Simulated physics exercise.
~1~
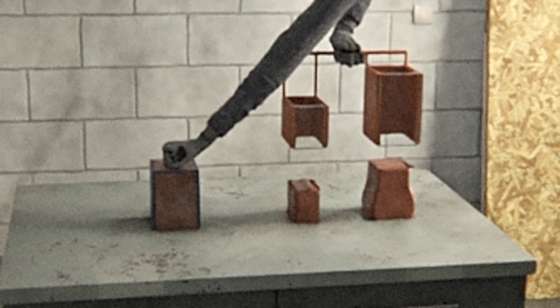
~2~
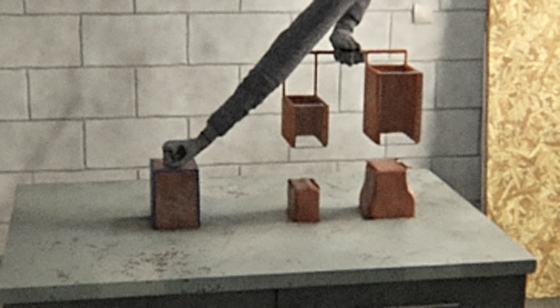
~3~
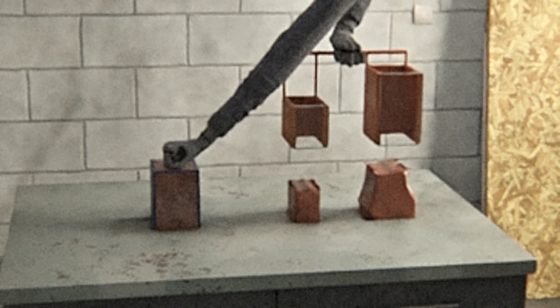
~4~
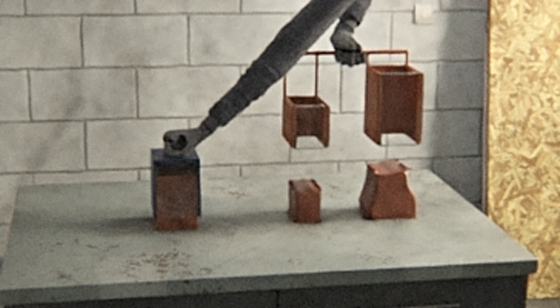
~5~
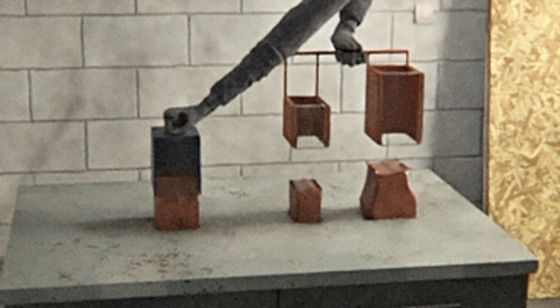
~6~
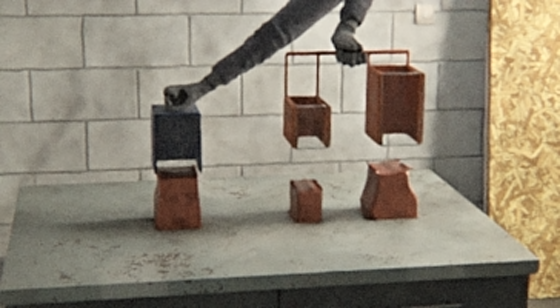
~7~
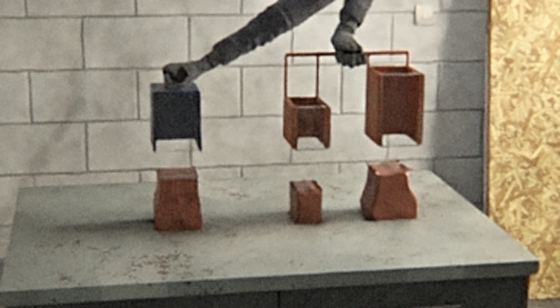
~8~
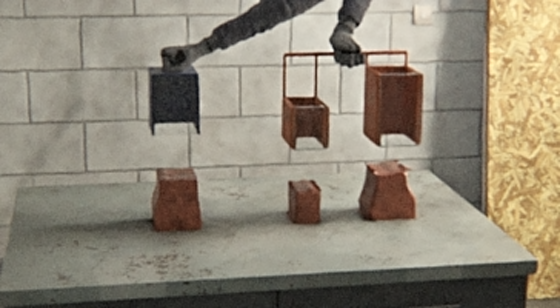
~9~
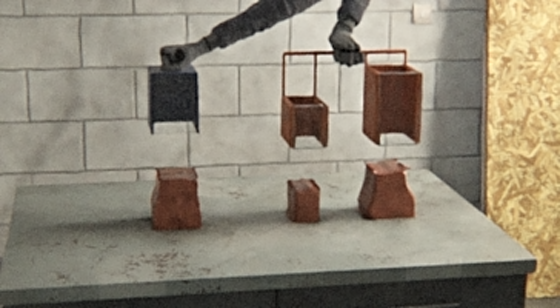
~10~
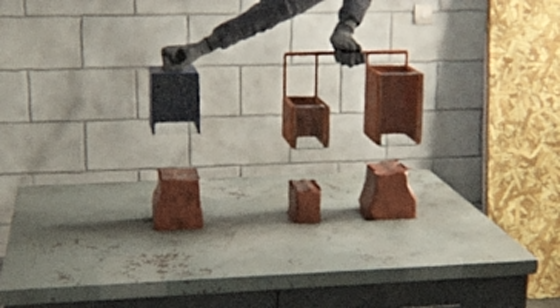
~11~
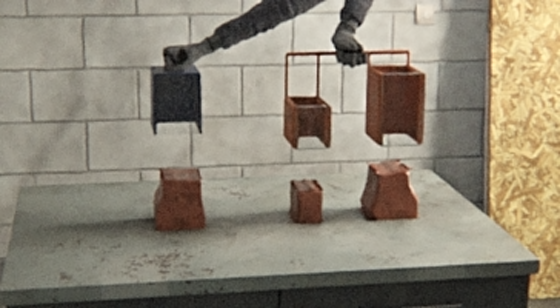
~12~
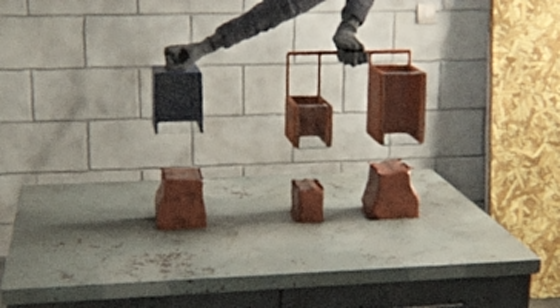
A dark, square tin sits over a block of red clay at the left of a grey table, gripped from above by a gloved hand. The other hand holds two joined, rust-coloured open moulds in the air above two smaller clay blocks at the right. After a still moment, the tin is drawn straight up, baring the clay from its base upward until it slides clear. The freed block stays standing, its lower part bulging a little and its height settling slightly. Finally the tin hangs still above it, and all three blocks remain upright.
